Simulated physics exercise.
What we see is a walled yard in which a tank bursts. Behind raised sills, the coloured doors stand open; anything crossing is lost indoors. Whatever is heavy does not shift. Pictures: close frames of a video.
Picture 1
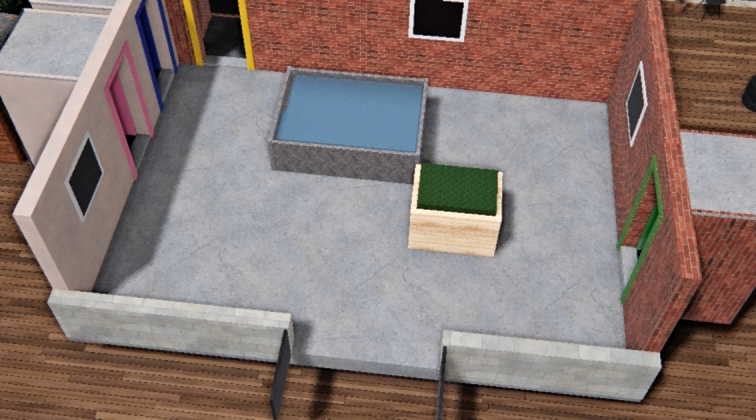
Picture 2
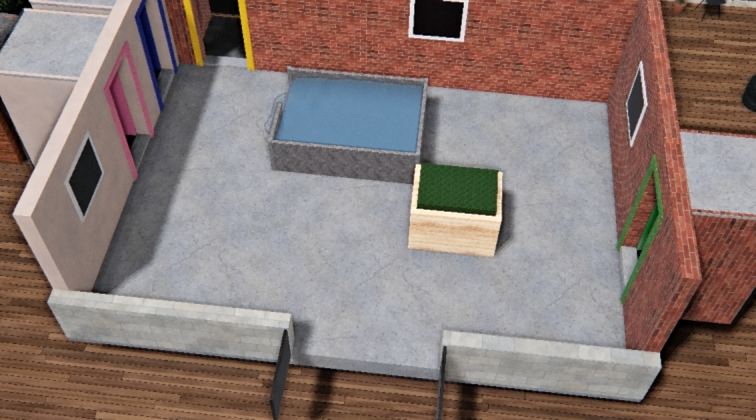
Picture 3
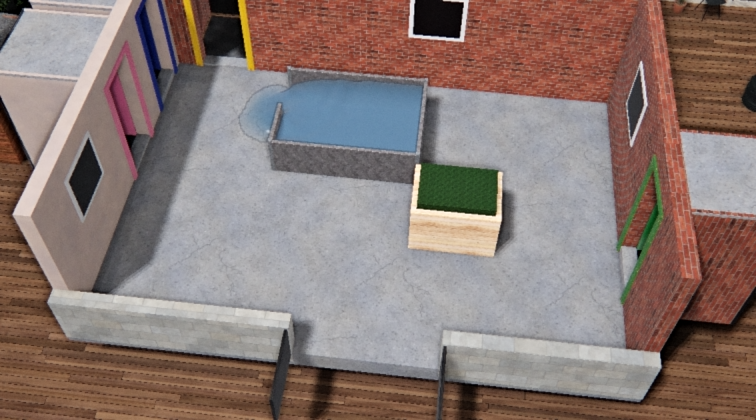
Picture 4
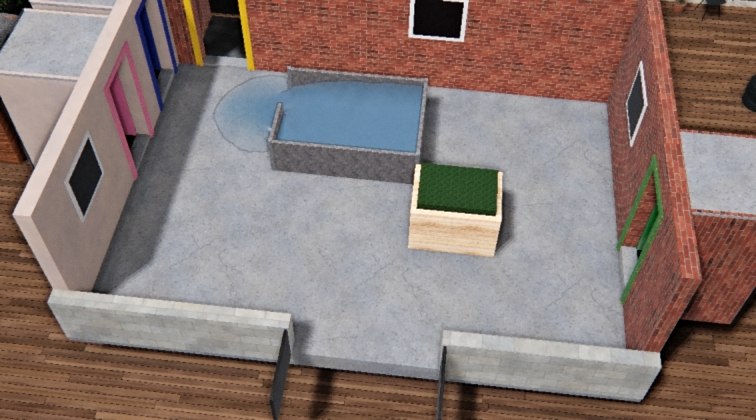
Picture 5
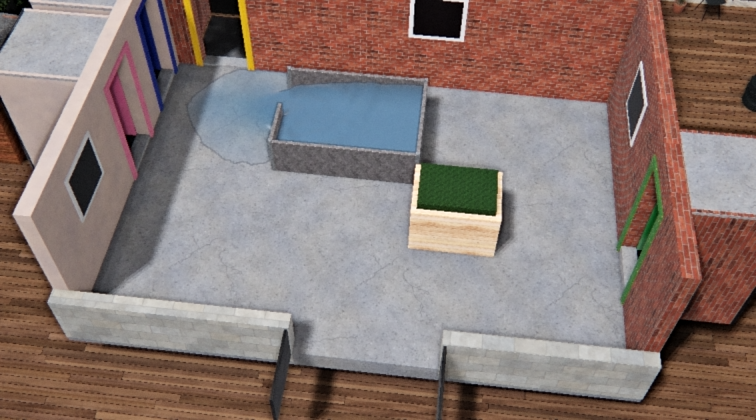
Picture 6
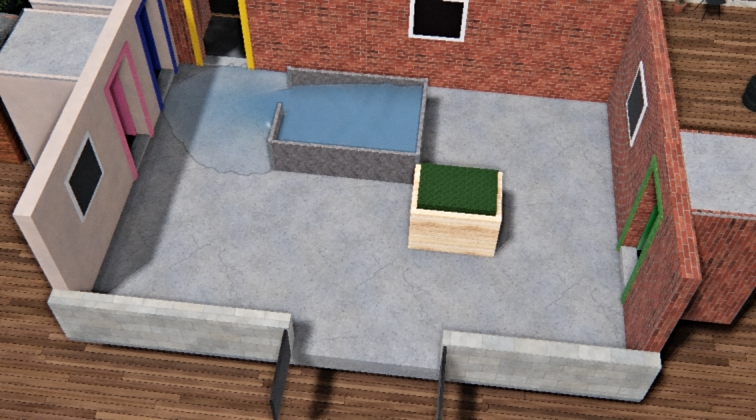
Water pouring from a gap in the left side of a grey tank, spreading leftward across a walled yard with coloured doorways.
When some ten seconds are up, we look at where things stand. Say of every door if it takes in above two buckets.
As I see it, the blue door passes two buckets of inflow; the pink door passes two buckets of inflow; the yellow door passes two buckets of inflow; the green door stays within two buckets of inflow.
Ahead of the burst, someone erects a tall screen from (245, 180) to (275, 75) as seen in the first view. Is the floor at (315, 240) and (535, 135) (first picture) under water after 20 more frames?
Result, in order: Swamped / swamped.
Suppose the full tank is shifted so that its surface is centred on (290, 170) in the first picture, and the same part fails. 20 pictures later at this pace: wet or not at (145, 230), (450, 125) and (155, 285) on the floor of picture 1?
In the order asked: Reached by the flood, not reached, reached by the flood.
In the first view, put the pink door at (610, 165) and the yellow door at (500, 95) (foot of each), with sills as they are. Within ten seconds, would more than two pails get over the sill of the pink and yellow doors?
Well, the pink one stays short of the threshold, and the yellow one stays short of the threshold.
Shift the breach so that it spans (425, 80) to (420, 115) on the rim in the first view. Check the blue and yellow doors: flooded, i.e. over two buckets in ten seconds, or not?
Lab note: Blue sits below the threshold; yellow sits below the threshold.
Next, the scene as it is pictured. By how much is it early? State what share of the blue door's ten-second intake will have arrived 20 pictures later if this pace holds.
Estimate: Some 80 per cent.
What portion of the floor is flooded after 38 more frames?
Roughly 45 percent, I'd say.
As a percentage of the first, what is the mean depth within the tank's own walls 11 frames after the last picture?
My figure is about 62 in a hundred.
A moment on, water covers 15 % of the floor; the blue door over two buckets in, the pink door under two buckets in, the yellow door under two buckets in, the green door not reached.
Next, water covers 15 % of the floor; the blue door far over two buckets in, the pink door over two buckets in, the yellow door over two buckets in, the green door not reached.
Then, water covers 25 % of the floor; the blue door far over two buckets in, the pink door over two buckets in, the yellow door far over two buckets in, the green door not reached.
Later, water covers 45 % of the floor; the blue door far over two buckets in, the pink door far over two buckets in, the yellow door far over two buckets in, the green door not reached.
In the end, water covers 70 % of the floor; the blue door far over two buckets in, the pink door far over two buckets in, the yellow door far over two buckets in, the green door wet at the sill, nothing in.
